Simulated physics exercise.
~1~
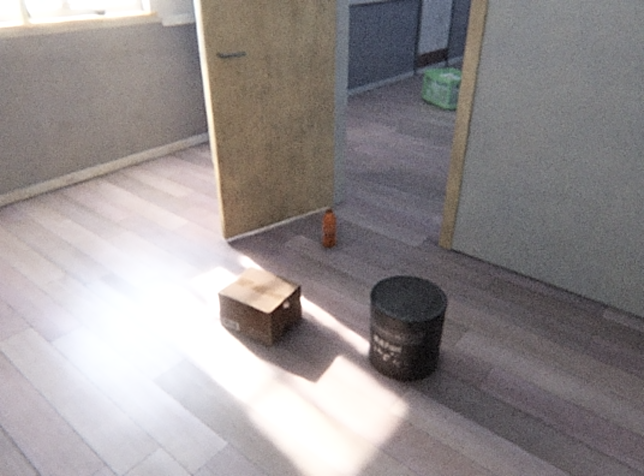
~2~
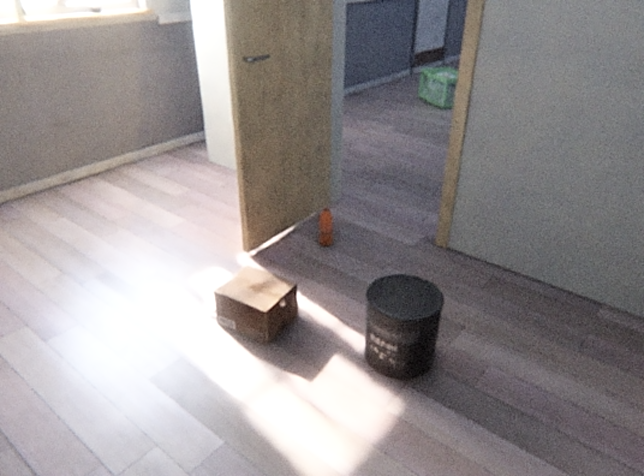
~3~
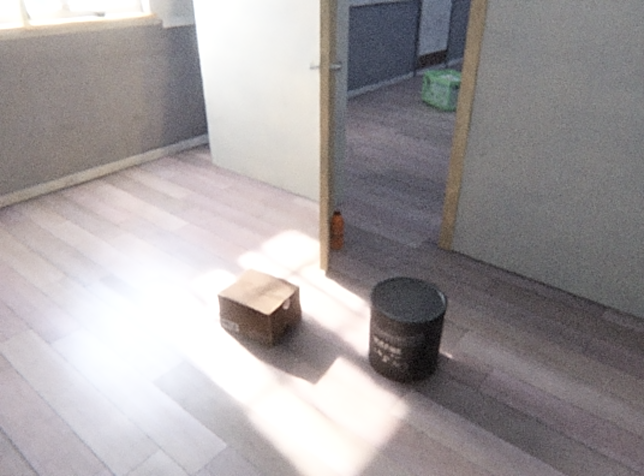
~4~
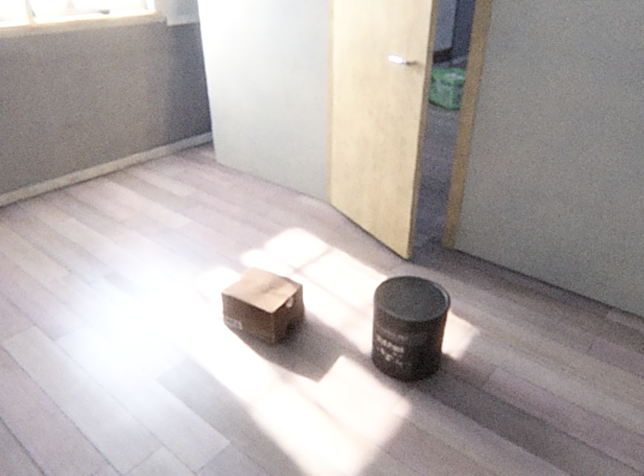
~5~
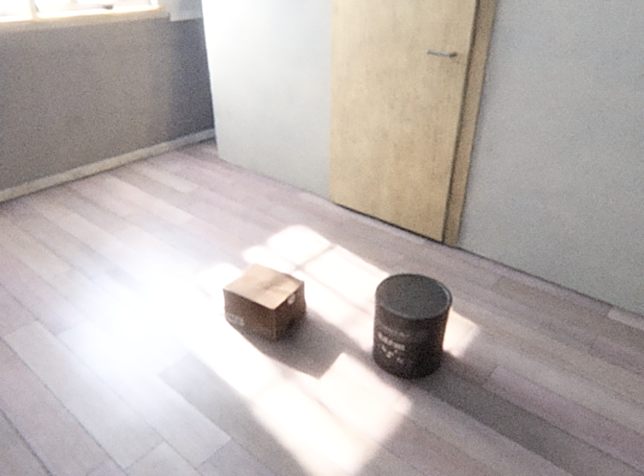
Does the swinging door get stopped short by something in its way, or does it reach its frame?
It reaches its frame. The door ends up closed across the doorway, with the orange bottle out of sight and the box and pail still standing on the floor.
